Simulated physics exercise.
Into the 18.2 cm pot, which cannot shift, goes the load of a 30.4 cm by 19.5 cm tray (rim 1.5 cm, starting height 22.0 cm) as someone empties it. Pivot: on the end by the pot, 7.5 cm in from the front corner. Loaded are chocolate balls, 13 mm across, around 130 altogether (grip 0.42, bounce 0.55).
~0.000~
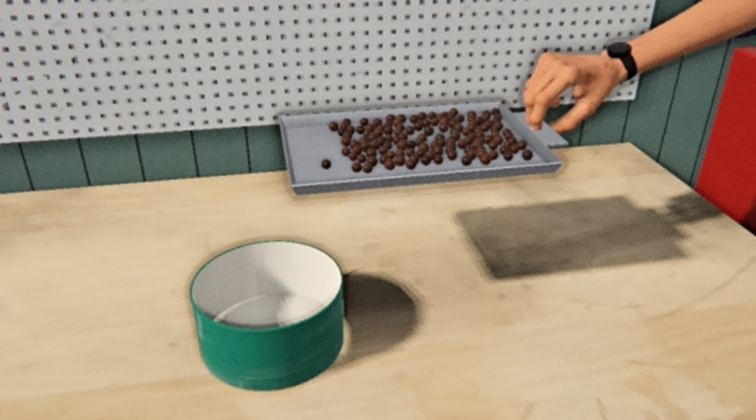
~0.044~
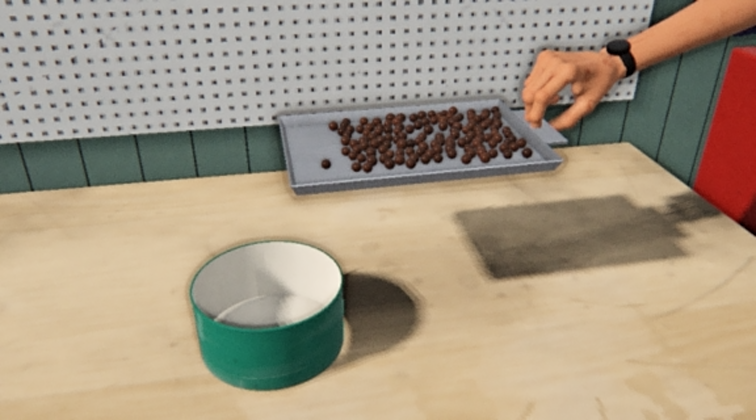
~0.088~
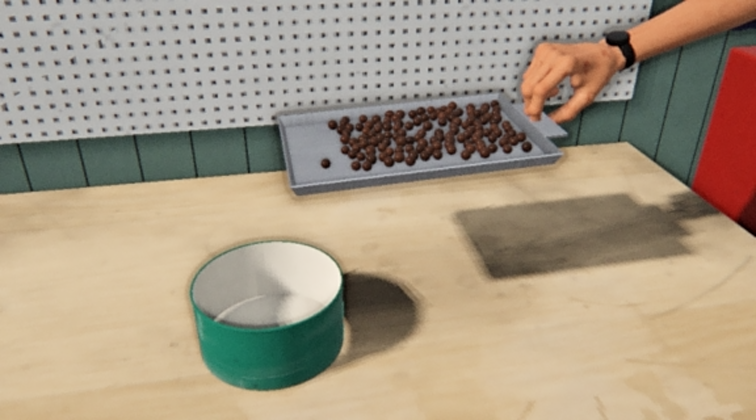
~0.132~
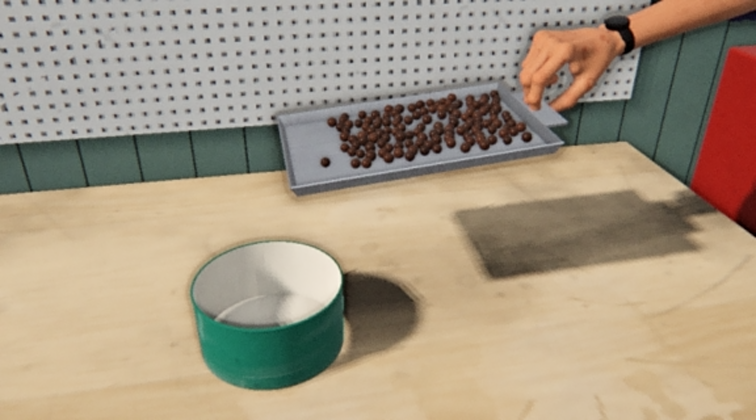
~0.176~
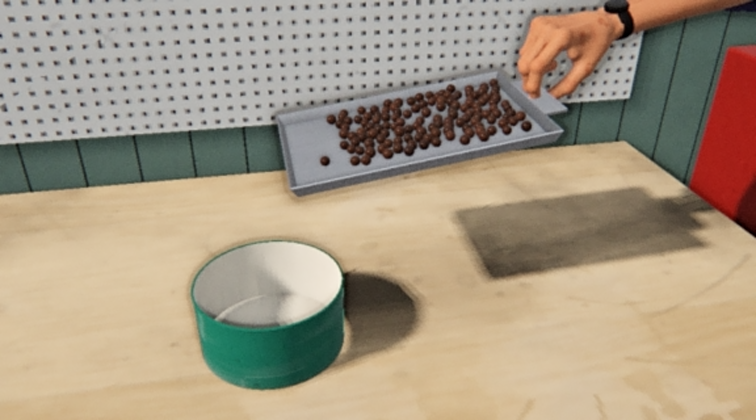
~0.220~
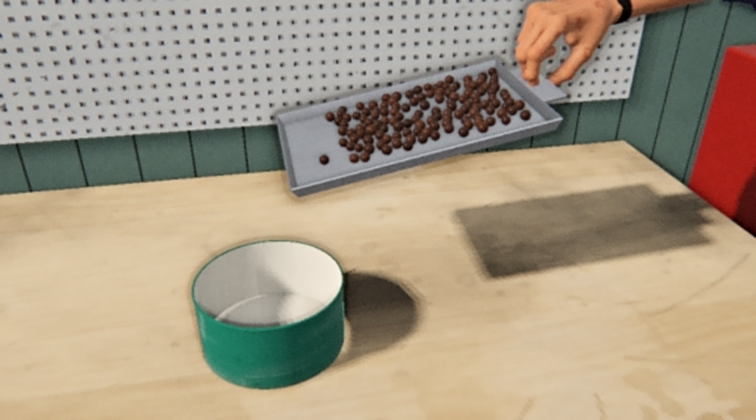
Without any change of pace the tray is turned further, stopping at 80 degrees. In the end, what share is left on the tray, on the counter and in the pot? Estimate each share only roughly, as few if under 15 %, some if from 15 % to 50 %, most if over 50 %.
Roughly: Tray few, counter some, pot most.
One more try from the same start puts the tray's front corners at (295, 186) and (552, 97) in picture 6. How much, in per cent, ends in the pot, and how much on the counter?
Split: Pot = 65, counter = 35.
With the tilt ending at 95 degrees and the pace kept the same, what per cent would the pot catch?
Pot share: About 75 per cent.
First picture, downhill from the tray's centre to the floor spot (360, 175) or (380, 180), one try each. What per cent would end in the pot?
Some 90 and 60 per cent.
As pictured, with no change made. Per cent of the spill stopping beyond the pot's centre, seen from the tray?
Estimate: Roughly 80 per cent of the pieces.
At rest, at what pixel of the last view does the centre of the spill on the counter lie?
Look close to (214, 276) in the last picture.
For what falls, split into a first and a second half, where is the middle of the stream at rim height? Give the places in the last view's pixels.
Earlier half at about (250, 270), later half at about (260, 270) in pixels.
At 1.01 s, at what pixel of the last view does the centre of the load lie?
The middle of the load should be near (263, 231) then.
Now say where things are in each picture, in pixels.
Tray tilt 0 degrees, front corners at (296, 183) and (556, 161); middle of the pieces at (423, 138); pot at (267, 281), in the first picture.
Tray tilt 1 degrees, front corners at (296, 183) and (556, 158); middle of the pieces at (422, 137), in the second picture.
Tray tilt 2 degrees, front corners at (296, 184) and (556, 152); middle of the pieces at (422, 133), in the third picture.
Tray tilt 5 degrees, front corners at (296, 184) and (556, 141), lowest corner left front; middle of the pieces at (421, 127), in the fourth picture.
Tray tilt 8 degrees, front corners at (296, 185) and (556, 129), lowest corner left front; middle of the pieces at (420, 121), in the fifth picture.
Tray tilt 11 degrees, front corners at (296, 186) and (555, 117), lowest corner left front; middle of the pieces at (419, 114); pot at (269, 280). The tray's pace is about 70 degrees a second, in the sixth picture.
After 0.70 s, tilt 44 degrees; the tray holds 90 %, the pot 0 %.
After 1.01 s, tilt 66 degrees; the tray holds 45 %, the pot 40 %.
After 1.43 s, tilt 80 degrees; the tray holds 5 %, the pot 65 %.
By 2.4 s all is still; tray 0 %, counter 25 %, pot 75 %.
